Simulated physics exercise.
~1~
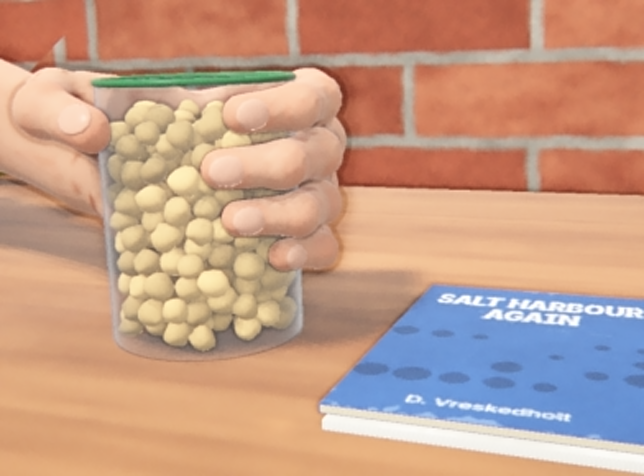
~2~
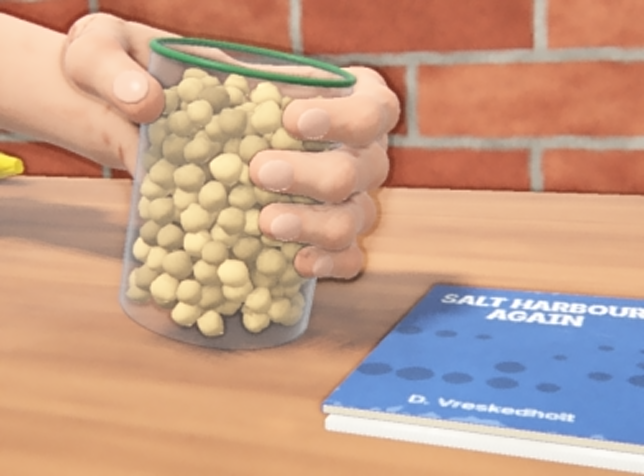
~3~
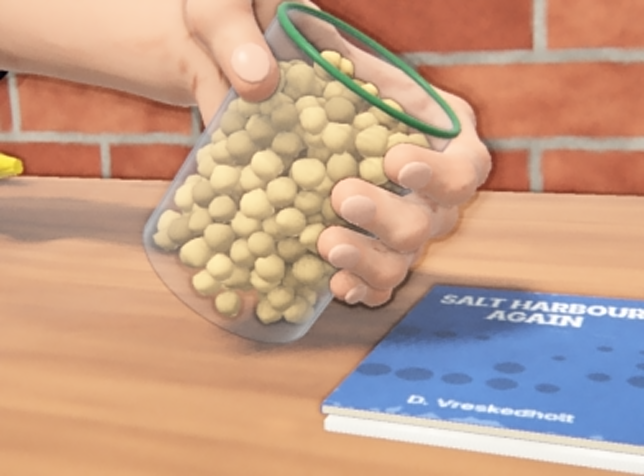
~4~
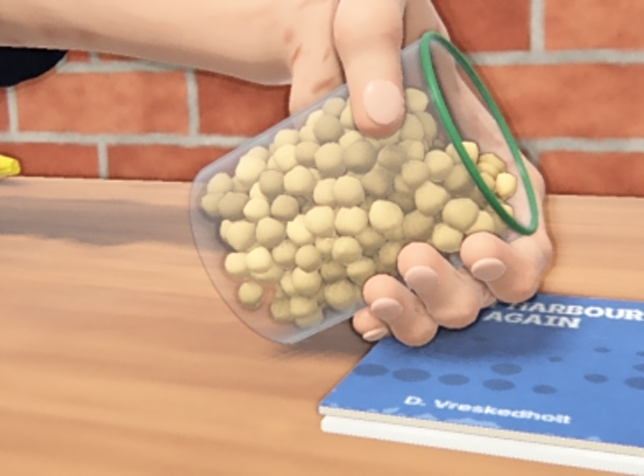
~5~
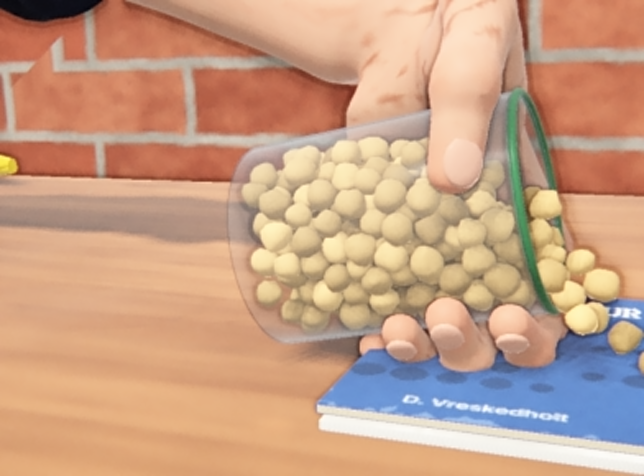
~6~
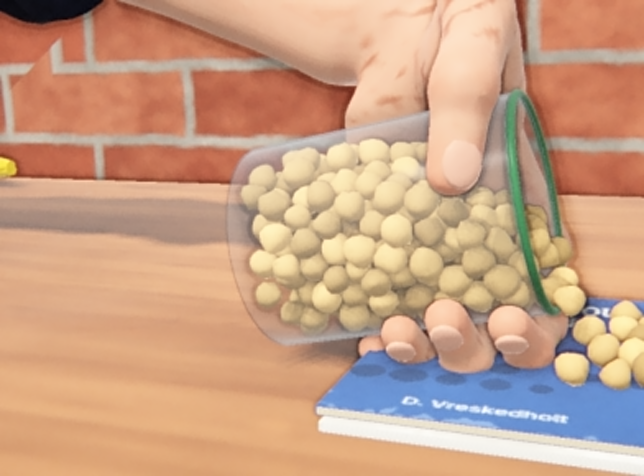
Clear glass of dried chickpeas being tipped rightward by a hand until it rests sideways on blue-covered books, a few chickpeas spilling out.
